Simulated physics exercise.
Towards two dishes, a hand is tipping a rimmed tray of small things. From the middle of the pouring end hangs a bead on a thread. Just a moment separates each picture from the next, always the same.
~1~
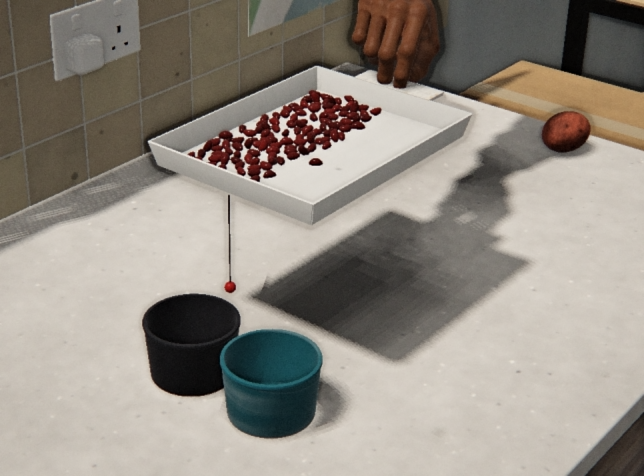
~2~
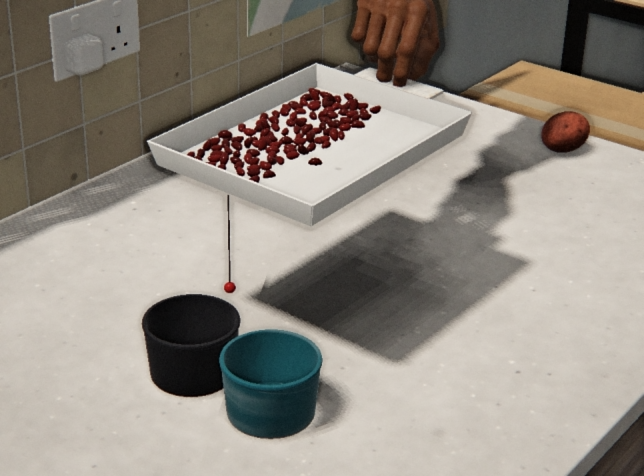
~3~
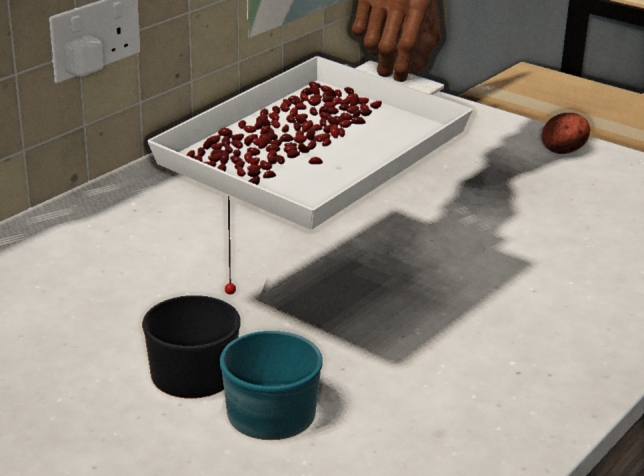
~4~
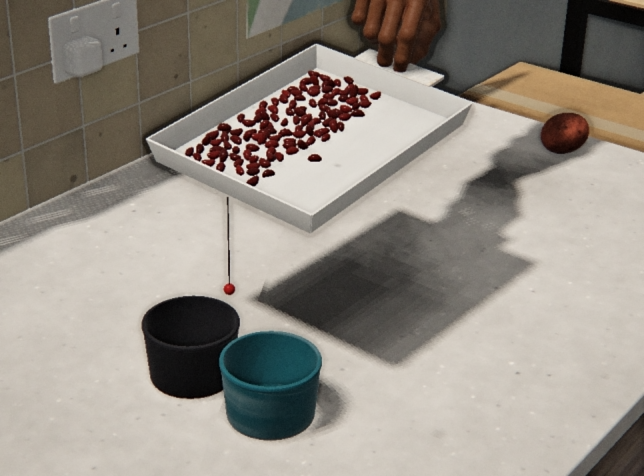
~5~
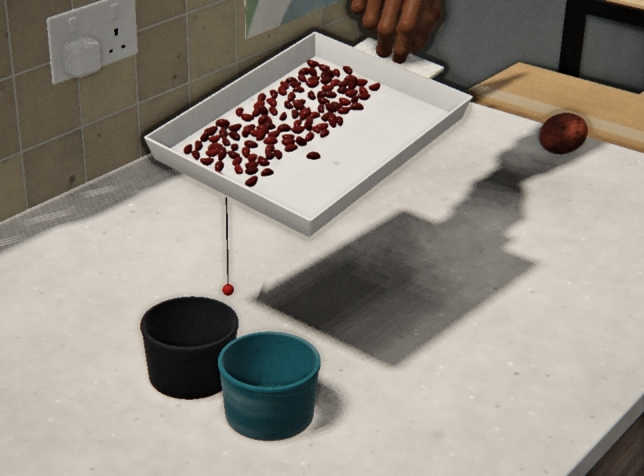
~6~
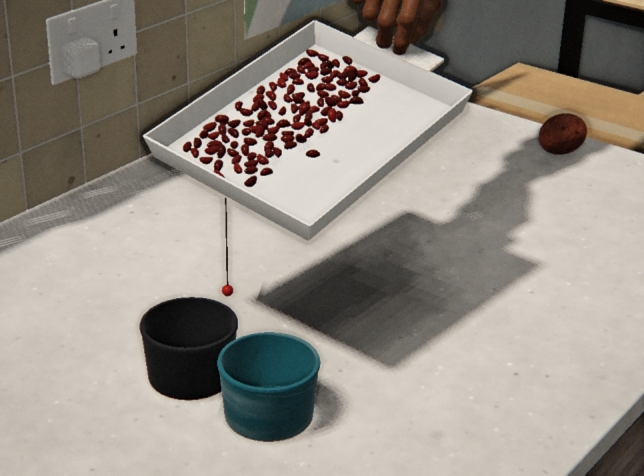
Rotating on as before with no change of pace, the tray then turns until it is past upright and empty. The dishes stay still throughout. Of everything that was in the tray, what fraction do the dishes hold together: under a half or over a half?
The amount caught is going to be smaller than the amount missed.
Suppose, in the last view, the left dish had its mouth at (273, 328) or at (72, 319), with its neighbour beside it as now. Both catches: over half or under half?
The pair would catch the greater share the first time and the lesser share the second time.
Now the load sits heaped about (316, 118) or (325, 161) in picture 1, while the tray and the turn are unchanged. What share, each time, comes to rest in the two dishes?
Roughly 20 % and then 30 %.
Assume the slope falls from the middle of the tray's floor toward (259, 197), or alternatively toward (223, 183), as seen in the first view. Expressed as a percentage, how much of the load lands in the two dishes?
80 per cent, then 30 per cent.
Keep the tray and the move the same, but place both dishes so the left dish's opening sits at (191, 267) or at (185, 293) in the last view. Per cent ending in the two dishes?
Roughly 0% on the first try and 60% on the second.
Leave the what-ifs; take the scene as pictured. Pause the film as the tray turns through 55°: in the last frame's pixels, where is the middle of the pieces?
The middle of the load sits near (295, 197).
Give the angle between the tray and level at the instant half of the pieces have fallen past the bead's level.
A tilt of roughly 105°.
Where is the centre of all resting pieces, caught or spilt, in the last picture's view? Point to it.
Near pixel (313, 390).
Just after the last frame, tray tipped steeply; every one on the tray.
A moment on, tray tipped right over; the larger part on the tray; just a few in the right dish; about a tenth outside both; just a few in the air.
Further on, tray tipped past a quarter turn; roughly a quarter in the right dish; the larger part outside both.
When it is over, tray tipped past a quarter turn; roughly a quarter in the right dish; not one in the left dish; the larger part outside both.
